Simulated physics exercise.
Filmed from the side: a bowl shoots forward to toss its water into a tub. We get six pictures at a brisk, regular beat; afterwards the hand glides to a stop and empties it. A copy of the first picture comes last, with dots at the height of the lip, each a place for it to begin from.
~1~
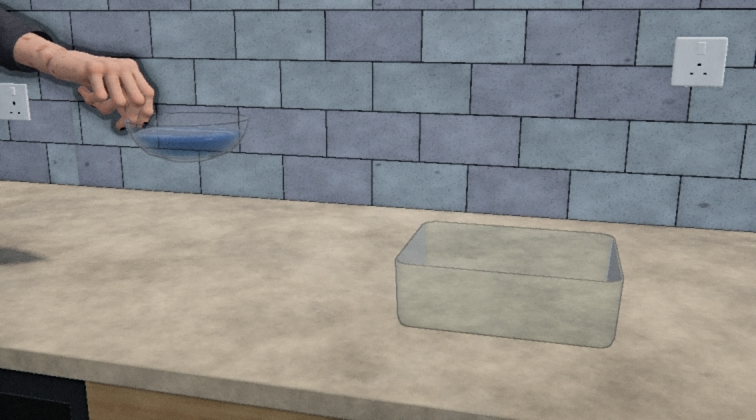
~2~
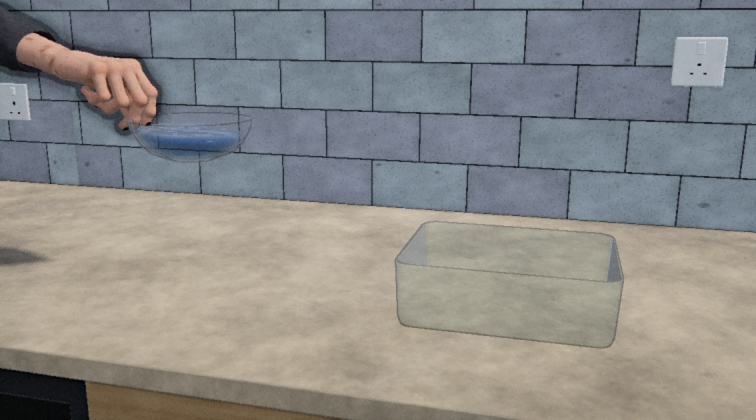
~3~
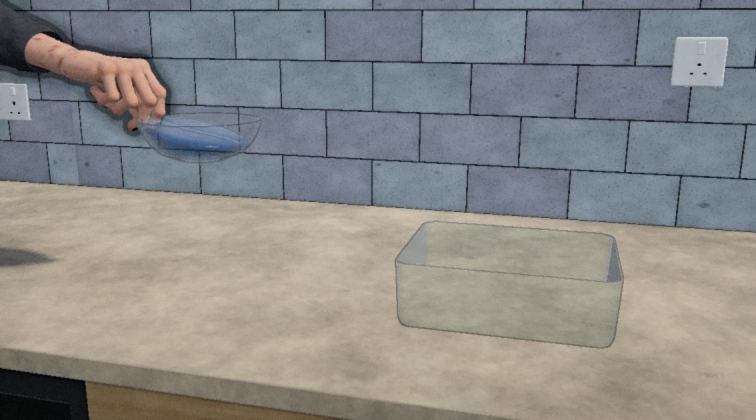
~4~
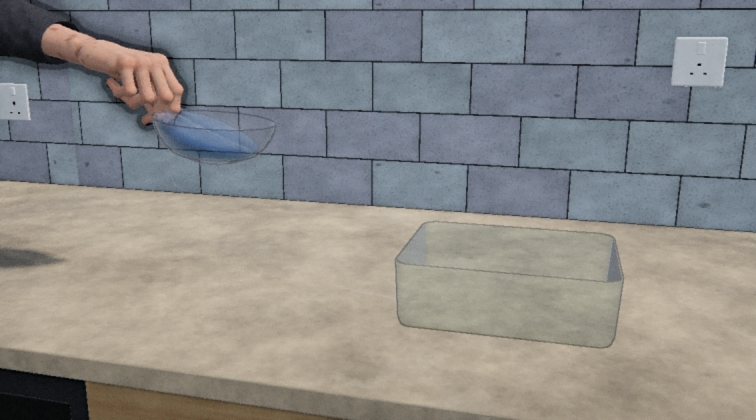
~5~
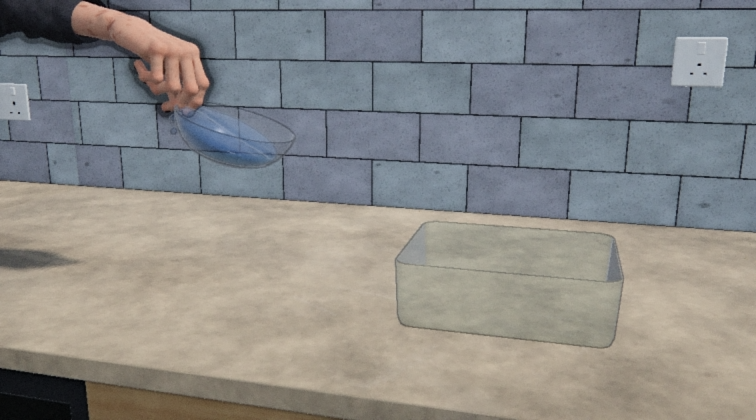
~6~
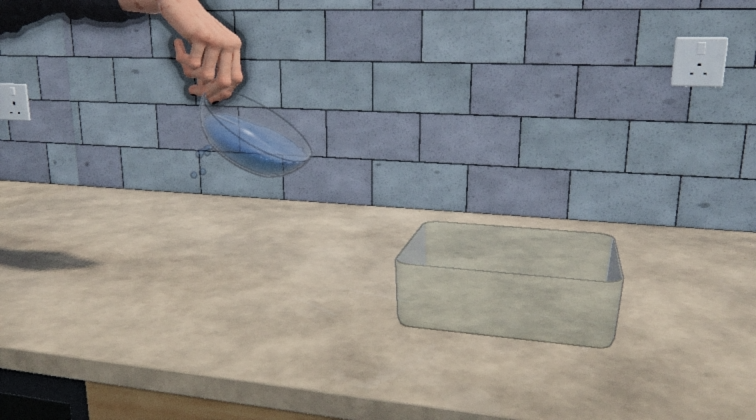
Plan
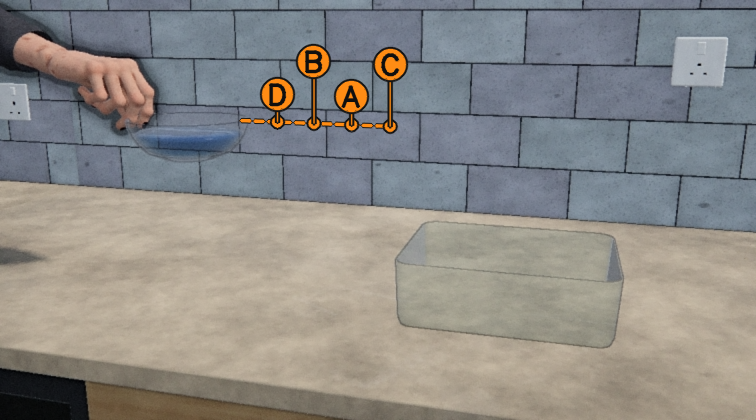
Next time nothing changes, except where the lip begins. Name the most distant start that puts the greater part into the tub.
The answer is dot D.
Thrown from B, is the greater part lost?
No, that is safe.
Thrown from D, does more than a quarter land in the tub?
Yes, it does.
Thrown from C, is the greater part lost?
No, that is safe.
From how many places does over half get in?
All of them.
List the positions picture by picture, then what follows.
Upright, lip at (241, 120); tub from (397, 323) to (614, 347); nothing has left yet.
Upright, lip at (244, 120); nothing has left yet.
Upright, lip at (254, 121); nothing has left yet.
Tipped about 5°, lip at (270, 126); water is over the rim, down to (160, 115).
Tipped about 17°, lip at (290, 140); water is over the rim, down to (179, 131).
Tipped about 34°, lip at (307, 159); water is over the rim, down to (197, 175).
On the marked copy, A at (351, 124); B at (313, 123); C at (390, 126); D at (277, 122).
Choosing A, about 71 % lands in the tub, 4 % falls short and 24 % goes beside or beyond.
Choosing B, about 78 % lands in the tub, 4 % falls short and 18 % goes beside or beyond.
Choosing C, about 83 % lands in the tub, 10 % falls short and 7 % goes beside or beyond.
Choosing D, about 72 % lands in the tub, 18 % falls short and 10 % goes beside or beyond.
